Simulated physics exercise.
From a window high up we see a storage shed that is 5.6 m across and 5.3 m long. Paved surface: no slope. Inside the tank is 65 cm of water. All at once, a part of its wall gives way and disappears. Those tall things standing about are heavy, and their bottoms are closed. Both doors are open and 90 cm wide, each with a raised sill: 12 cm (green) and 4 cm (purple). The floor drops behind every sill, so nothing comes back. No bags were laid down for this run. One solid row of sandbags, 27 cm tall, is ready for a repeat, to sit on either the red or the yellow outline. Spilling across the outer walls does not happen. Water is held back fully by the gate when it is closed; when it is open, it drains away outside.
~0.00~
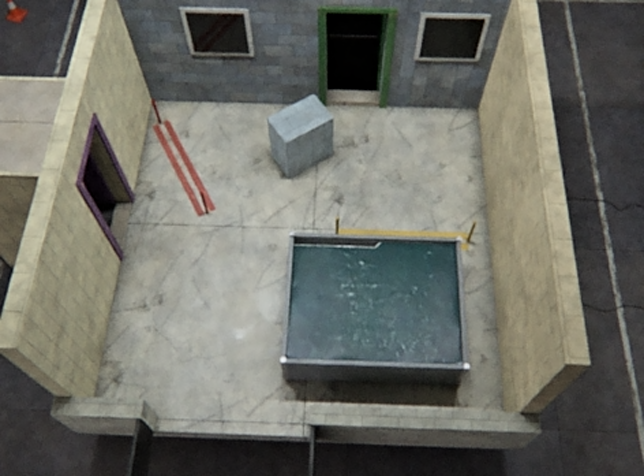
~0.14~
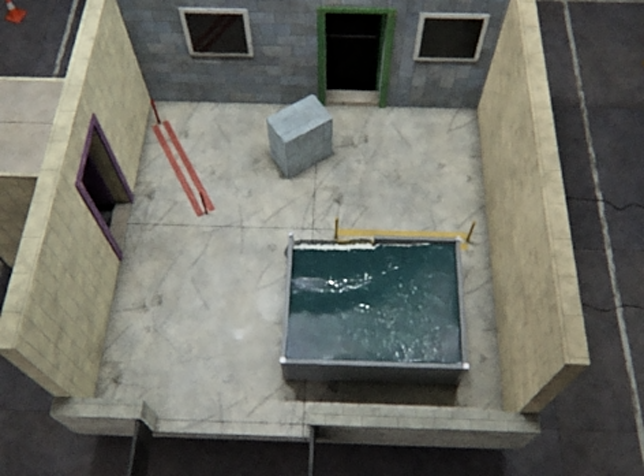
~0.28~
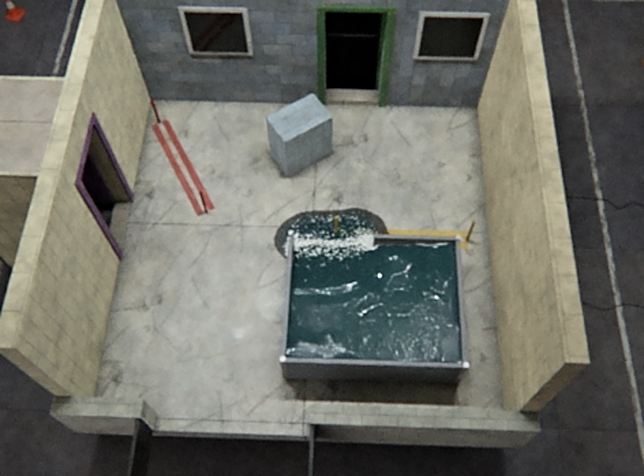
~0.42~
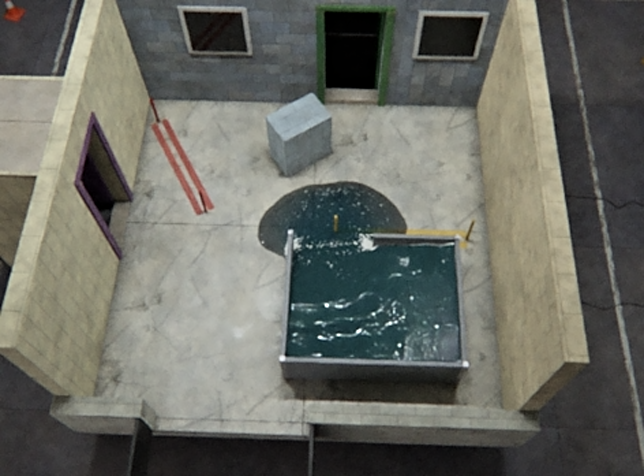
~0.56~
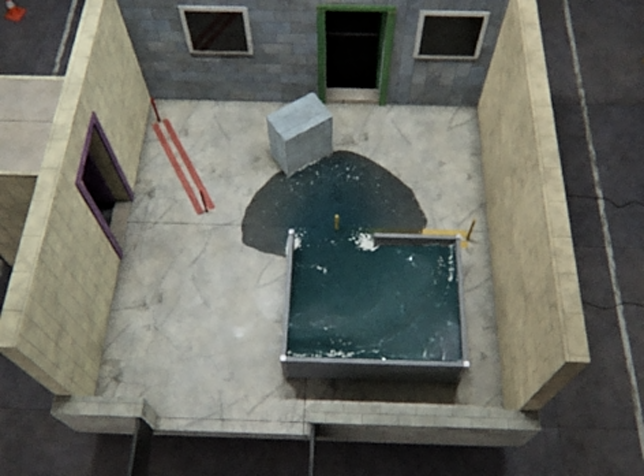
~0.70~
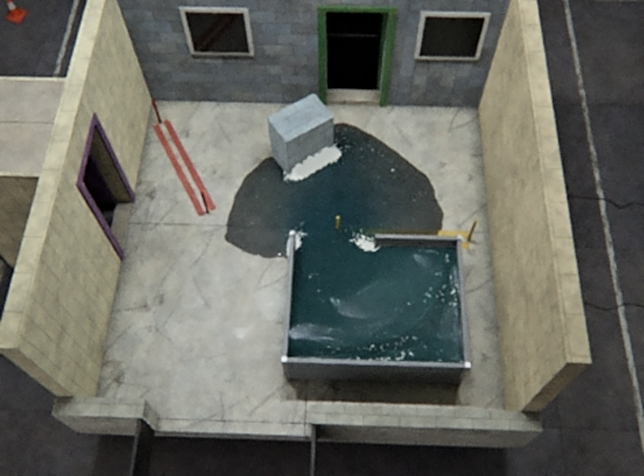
Dark water pours from a gap in the far side of a grey-walled tank, in a roofless shed seen from high above by a still camera. The tank stands at the lower right, with a pale grey block beyond it, red strips at left, and green and purple doorways. The water ripples, then spreads across the pale floor in a widening dark patch, foaming against the block.
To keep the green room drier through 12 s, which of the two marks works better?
The yellow mark works better.
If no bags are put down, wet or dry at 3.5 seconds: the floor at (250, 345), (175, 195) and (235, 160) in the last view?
Bone dry, soaked, soaked.
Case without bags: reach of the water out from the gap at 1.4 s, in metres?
About 3.4 metres.
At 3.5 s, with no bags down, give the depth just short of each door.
So green stands at 16 cm, while purple stands at 5 cm.
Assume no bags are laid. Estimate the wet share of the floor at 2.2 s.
It comes to about 45 percent wet.
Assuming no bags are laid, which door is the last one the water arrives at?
That's the purple door, I'd say.
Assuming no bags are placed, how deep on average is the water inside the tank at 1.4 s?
Some 44 cm.
After 1.4 s water covers 35 % of the floor and is deepest (42 cm) near (305, 181) in the run without bags; in at the green door, 23 L with no bags, 23 L with the row on red, 1 L on yellow.
After 2.2 s water covers 45 % of the floor and is deepest (42 cm) near (150, 114) in the run without bags; in at the green door, 64 L with no bags, 68 L with the row on red, 6 L on yellow.
After 3.5 s water covers 60 % of the floor and is deepest (28 cm) near (470, 130) in the run without bags; in at the green door, 102 L with no bags, 104 L with the row on red, 12 L on yellow.
After 7.0 s water covers 90 % of the floor and is deepest (16 cm) near (506, 410) in the run without bags; in at the green door, 124 L with no bags, 142 L with the row on red, 16 L on yellow.
After 12.0 s water covers 100 % of the floor and is deepest (12 cm) near (94, 410) in the run without bags; in at the green door, 124 L with no bags, 150 L with the row on red, 17 L on yellow.
